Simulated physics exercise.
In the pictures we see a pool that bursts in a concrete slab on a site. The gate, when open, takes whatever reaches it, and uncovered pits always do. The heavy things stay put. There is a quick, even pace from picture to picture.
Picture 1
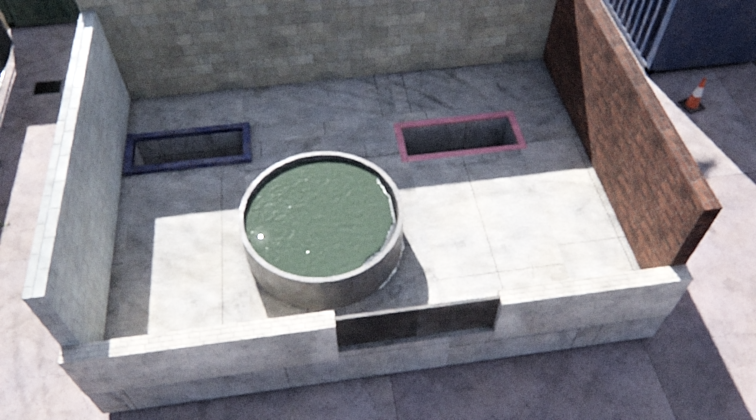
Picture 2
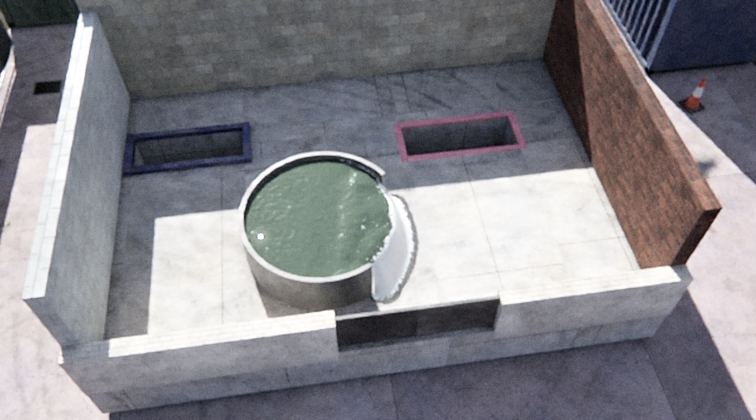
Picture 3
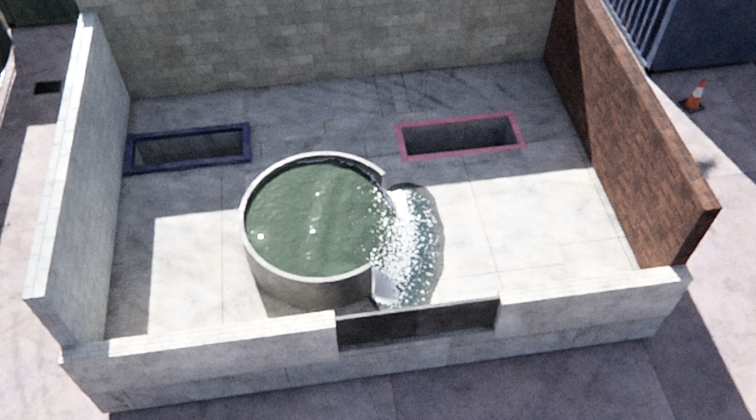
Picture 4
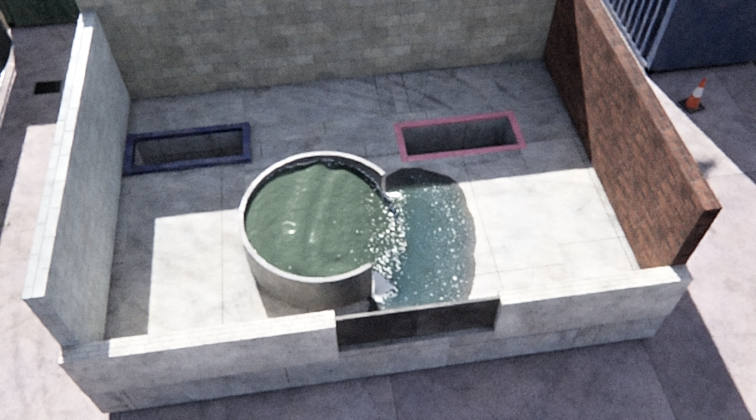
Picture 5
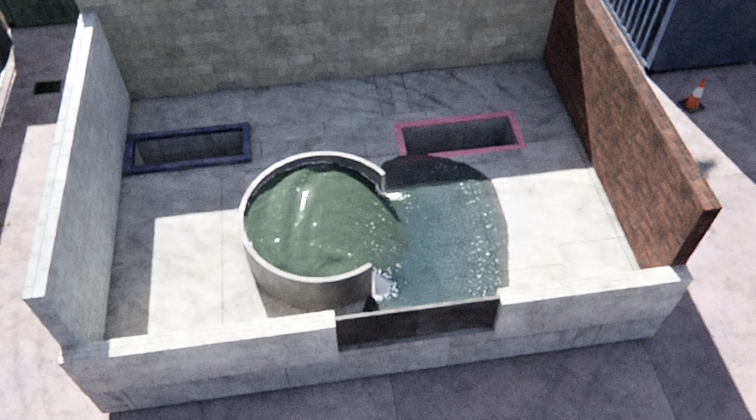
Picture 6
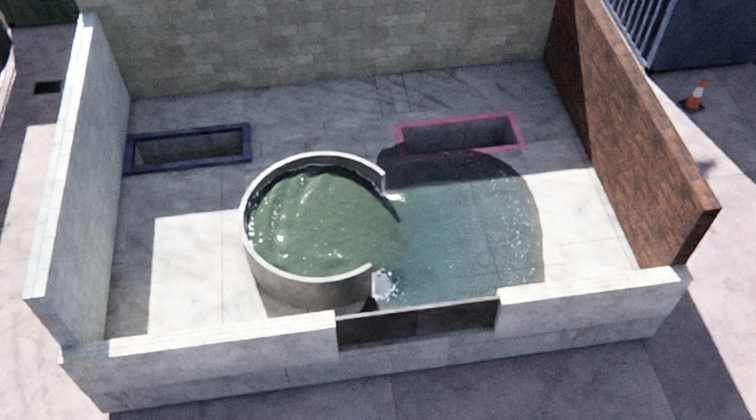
To begin with, a round tank of green water stands whole in a walled concrete yard with blue-framed and pink-framed pits. Its right side opens and water gushes out in a white, foaming burst, then spreads rightward across the slab in a widening sheet, reaching the pink-framed pit's near edge.
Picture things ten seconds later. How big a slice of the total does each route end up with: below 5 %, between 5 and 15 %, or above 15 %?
Final slices - gate: Below 5 %, pink pit: Above 15 %, blue pit: Below 5 %.
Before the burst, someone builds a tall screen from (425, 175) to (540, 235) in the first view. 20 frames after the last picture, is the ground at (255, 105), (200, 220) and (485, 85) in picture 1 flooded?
Okay, the first comes out left untouched, the next left untouched, and the last soaked.
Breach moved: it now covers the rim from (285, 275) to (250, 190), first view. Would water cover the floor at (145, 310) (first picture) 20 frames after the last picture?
Result - sodden.
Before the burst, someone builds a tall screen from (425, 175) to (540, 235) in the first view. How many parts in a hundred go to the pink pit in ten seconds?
Pink: 25 %.
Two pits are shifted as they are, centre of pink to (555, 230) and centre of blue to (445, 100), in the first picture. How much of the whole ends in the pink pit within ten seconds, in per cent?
The pink pit takes 70 per cent.
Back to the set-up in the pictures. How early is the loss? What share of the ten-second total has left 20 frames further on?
Roughly 15 percent of it.
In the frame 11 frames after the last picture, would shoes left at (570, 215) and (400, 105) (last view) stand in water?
Soaked, spared.
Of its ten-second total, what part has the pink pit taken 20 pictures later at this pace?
Close to 15 %.
A moment on, water covers 35 % of the floor; the gate 0 %, the pink pit 1 %, the blue pit 0 %.
Next, water covers 35 % of the floor; the gate 0 %, the pink pit 3 %, the blue pit 0 %.
Then, water covers 45 % of the floor; the gate 0 %, the pink pit 6 %, the blue pit 0 %.
Later, water covers 70 % of the floor; the gate 0 %, the pink pit 21 %, the blue pit 0 %.
In the end, water covers 95 % of the floor; the gate 0 %, the pink pit 37 %, the blue pit 0 %.
